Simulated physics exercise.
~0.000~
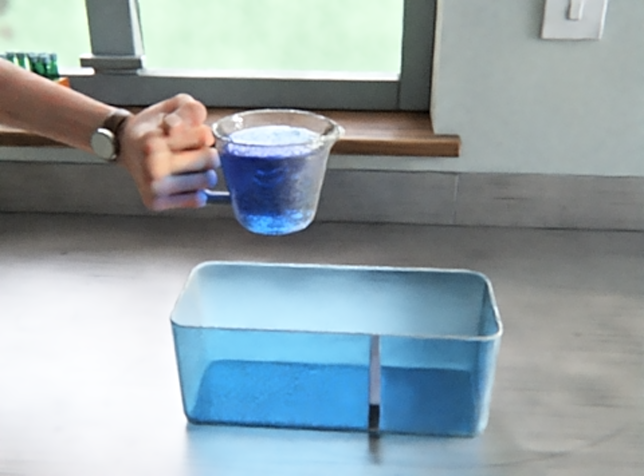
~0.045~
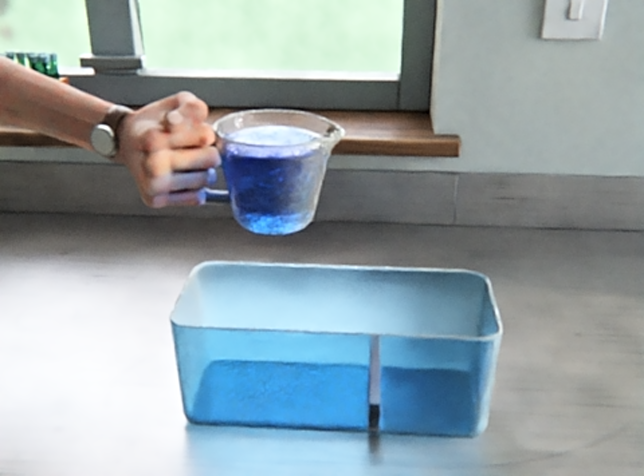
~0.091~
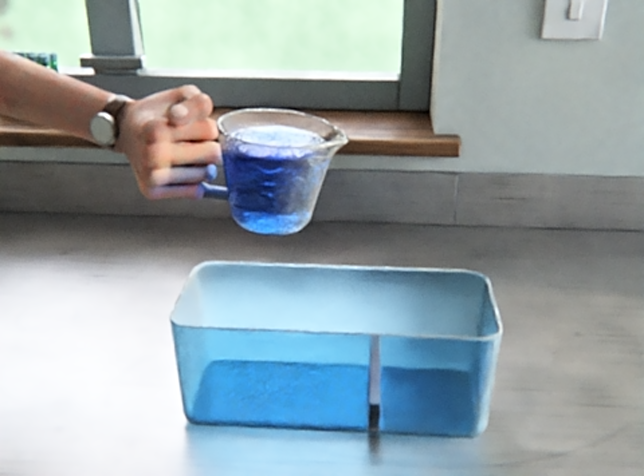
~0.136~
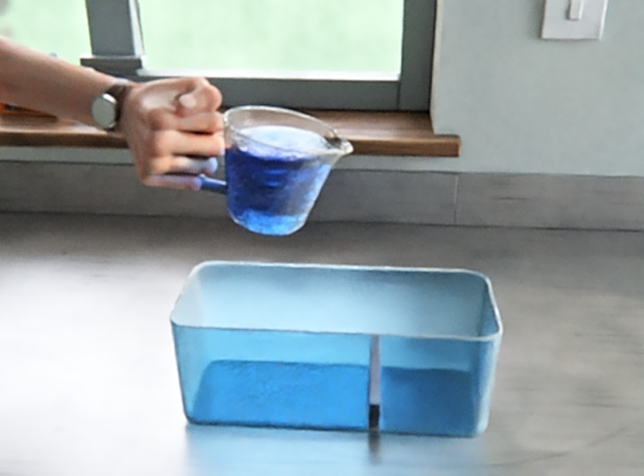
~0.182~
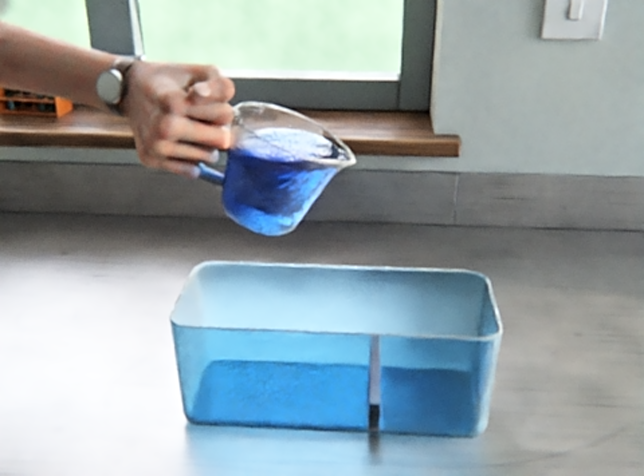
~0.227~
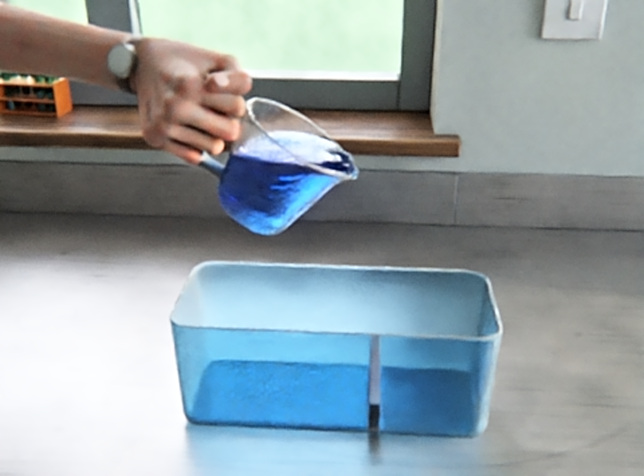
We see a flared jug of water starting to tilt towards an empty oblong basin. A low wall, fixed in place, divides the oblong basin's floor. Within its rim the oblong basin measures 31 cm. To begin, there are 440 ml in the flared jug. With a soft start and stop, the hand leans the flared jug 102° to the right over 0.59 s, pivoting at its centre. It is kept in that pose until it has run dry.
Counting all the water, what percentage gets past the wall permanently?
The share past the wall is about 73 per cent.
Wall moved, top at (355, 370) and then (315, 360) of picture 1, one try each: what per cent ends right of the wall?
90 % and 95 %.
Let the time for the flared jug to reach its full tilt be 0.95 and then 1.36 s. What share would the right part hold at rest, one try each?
It comes to 80 per cent, and then 85 per cent.
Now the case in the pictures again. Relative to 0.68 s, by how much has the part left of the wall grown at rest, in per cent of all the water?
About 8 percent, give or take.
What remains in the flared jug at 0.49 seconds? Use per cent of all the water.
At that time about 38 in a hundred parts are still held.
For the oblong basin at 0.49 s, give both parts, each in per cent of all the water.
Roughly 1 sits left and 30 sits right.
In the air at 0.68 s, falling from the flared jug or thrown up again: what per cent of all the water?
About 9 percent.
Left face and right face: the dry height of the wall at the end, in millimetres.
Left side: Around 30 mm. Right side: Around 10 mm.
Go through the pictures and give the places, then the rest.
In the first picture, it leans 0°; its right rim is at (344, 131); the water meets the walls at (222, 139) and (327, 142); the oblong basin's rim runs from (183, 293) to (494, 304); the wall's top is at (375, 369).
In the second picture, it leans 1°; its right rim is at (345, 133); the water meets the walls at (223, 138) and (329, 143).
In the third picture, it leans 6°; its right rim is at (348, 138); the water meets the walls at (225, 137) and (331, 145).
In the fourth picture, it leans 13°; its right rim is at (352, 147); the water meets the walls at (229, 136) and (337, 149).
In the fifth picture, it leans 22°; its right rim is at (356, 160); the water meets the walls at (234, 140) and (346, 152).
In the sixth picture, it leans 33°; its right rim is at (357, 175); the water meets the walls at (234, 150) and (351, 163); 2 per cent is over the edge.
After 0.49 s the tilt is 94° and 38 per cent is still to pour, 1 is left of the wall and 30 right of it.
After 0.68 s the tilt is 102° and 4 per cent is still to pour, 17 is left of the wall and 70 right of it.
After 0.87 s the tilt is 102° and 0 per cent is still to pour, 24 is left of the wall and 74 right of it.
After 1.09 s the tilt is 102° and 0 per cent is still to pour, 25 is left of the wall and 73 right of it.
In the end 25 per cent lies left of the wall, 73 right of it and 2 outside.
